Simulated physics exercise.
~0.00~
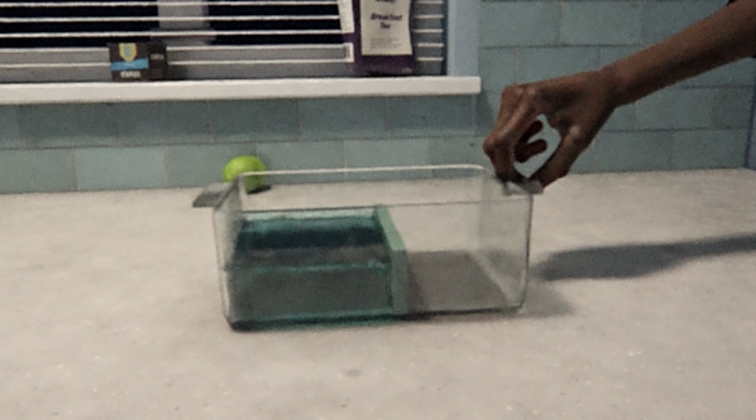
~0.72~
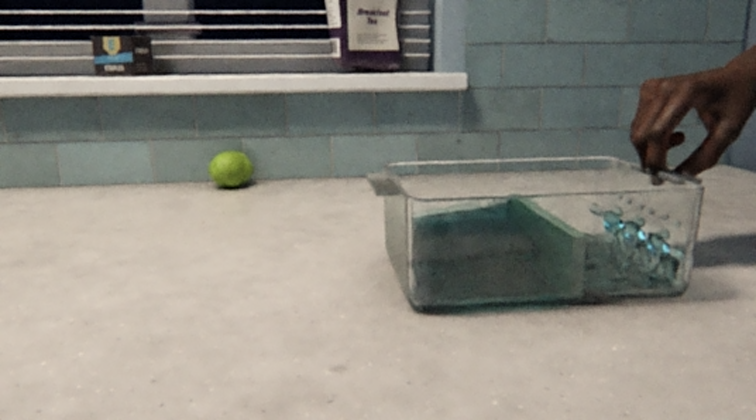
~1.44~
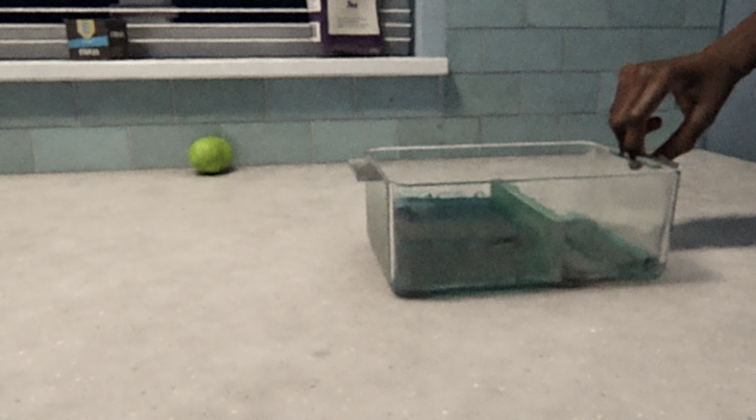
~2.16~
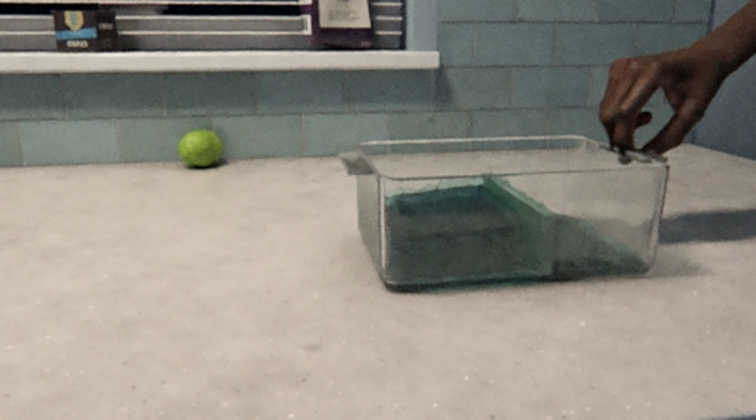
A clear tub is pulled right by a hand, and some water crosses its divider.
